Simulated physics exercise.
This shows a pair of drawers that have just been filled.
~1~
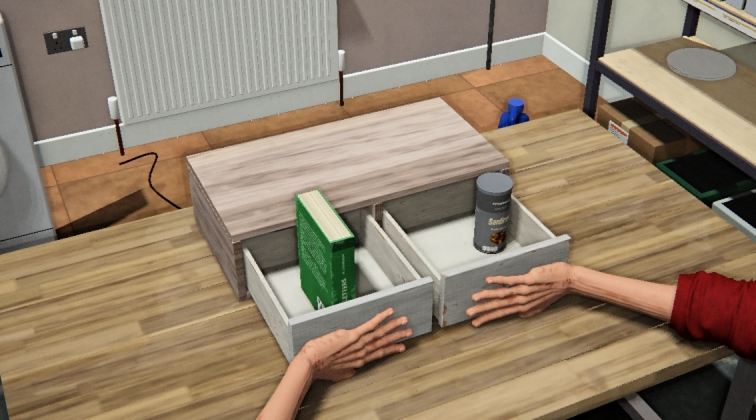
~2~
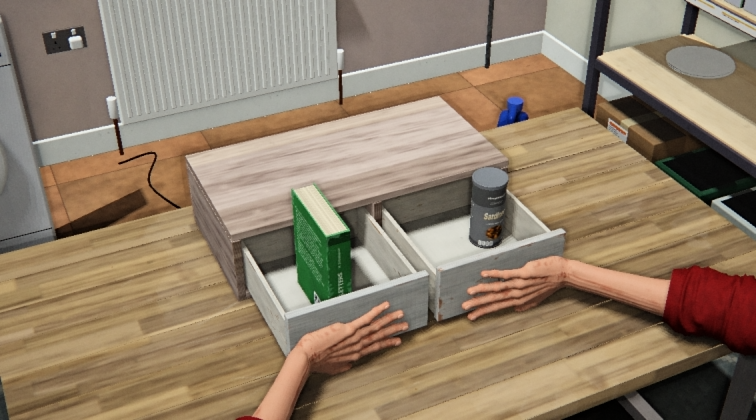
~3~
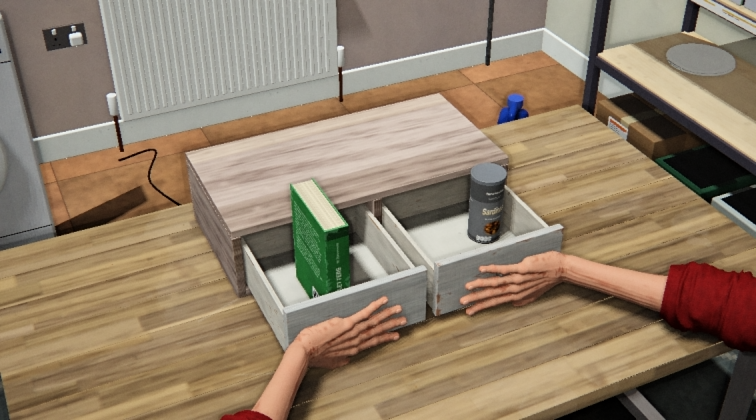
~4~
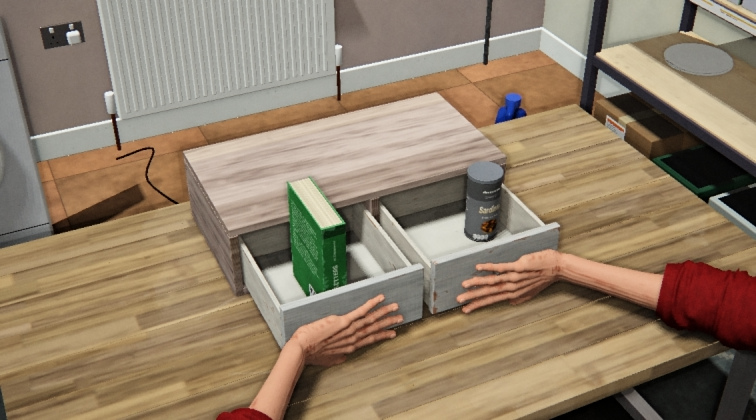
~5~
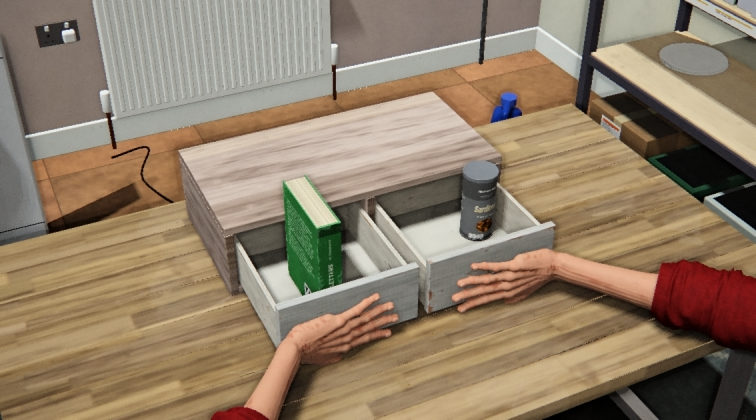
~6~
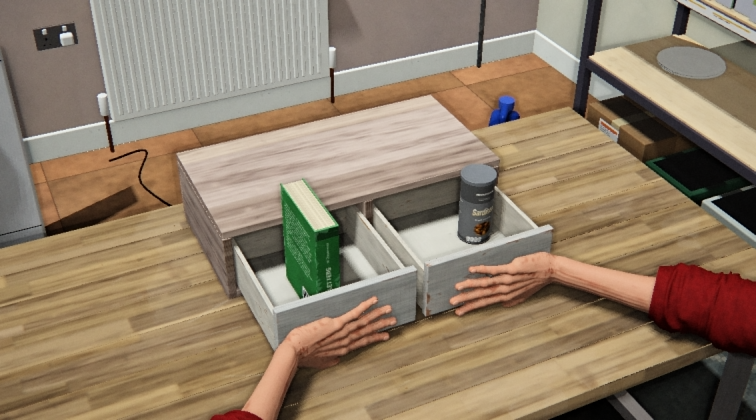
A pair of hands rested against the fronts of two open drawers, one holding a green book and the other a grey tin, and eased both drawers slightly inward toward the wooden chest.
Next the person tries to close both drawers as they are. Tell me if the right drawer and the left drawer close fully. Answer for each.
The right drawer jams and the left drawer jams.
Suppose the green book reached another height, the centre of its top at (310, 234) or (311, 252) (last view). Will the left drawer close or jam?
One after another: It will not close; ends up shut.
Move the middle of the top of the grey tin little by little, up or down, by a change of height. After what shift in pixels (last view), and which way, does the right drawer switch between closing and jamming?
Some 16 pixels, down.
Then, 0.30 s later than the last frame, right drawer starting in; left drawer starting in.
Then, 0.64 s later than the last frame, right drawer about half in; left drawer stopped, still ajar.
When it is over, the right drawer stays ajar; the left drawer stays ajar.
